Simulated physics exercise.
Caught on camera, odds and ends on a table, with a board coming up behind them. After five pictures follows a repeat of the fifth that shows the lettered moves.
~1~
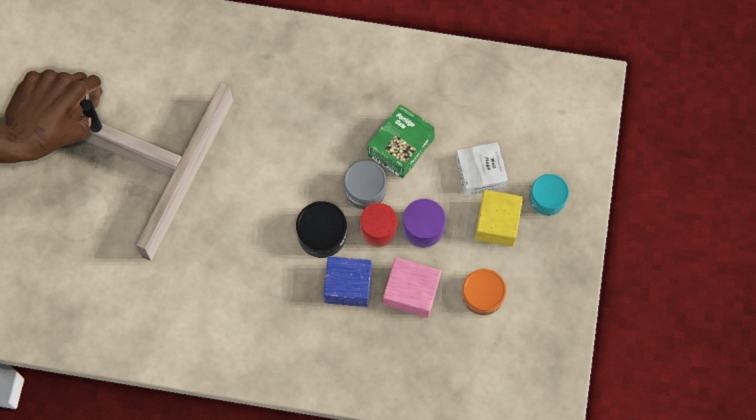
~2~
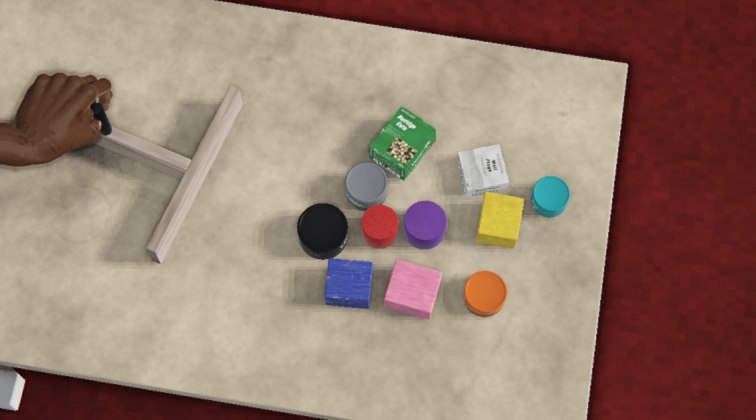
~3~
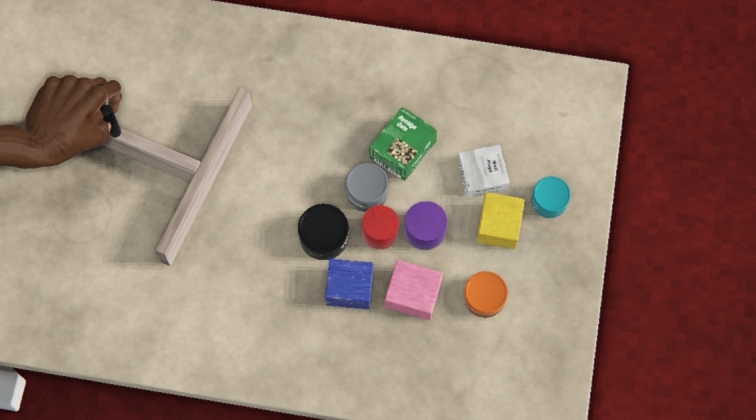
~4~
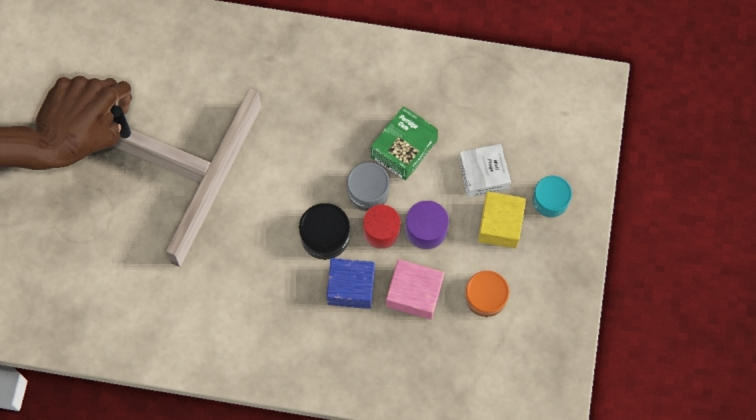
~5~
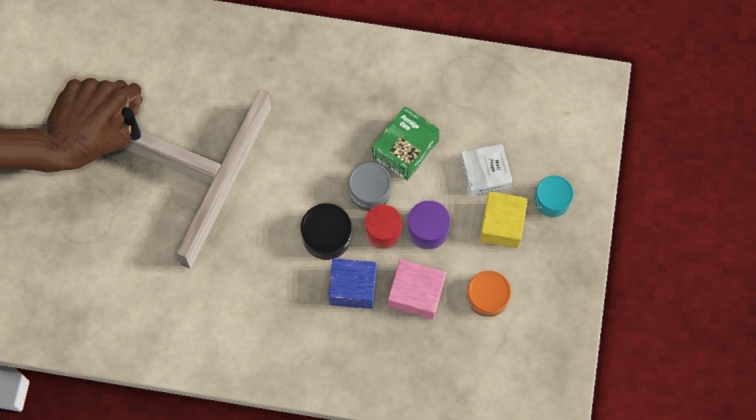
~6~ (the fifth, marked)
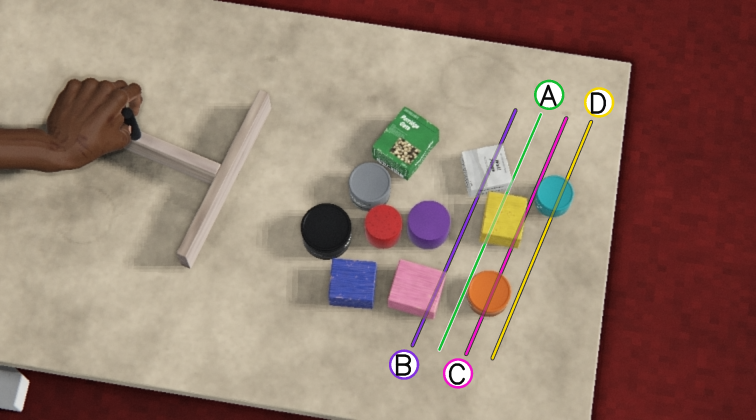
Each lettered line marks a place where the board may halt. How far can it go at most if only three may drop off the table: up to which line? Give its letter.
No fourth one falls up to D.
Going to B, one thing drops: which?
The red pot goes over.
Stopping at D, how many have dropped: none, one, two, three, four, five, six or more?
By then, three.
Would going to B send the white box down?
By then, no.
On the copy, A at (492, 229); B at (466, 225); C at (518, 233); D at (543, 237).
On D. First, board (338, 189); black jar (352, 241); purple pot (433, 224).
Then, board (452, 207); turquoise tub (584, 193); yellow block (559, 229).
Finally, board (543, 221); yellow block over the edge; white box over the edge; three fallen.
By contrast, A is within the limit but short; B is within the limit but short; C is within the limit but short.
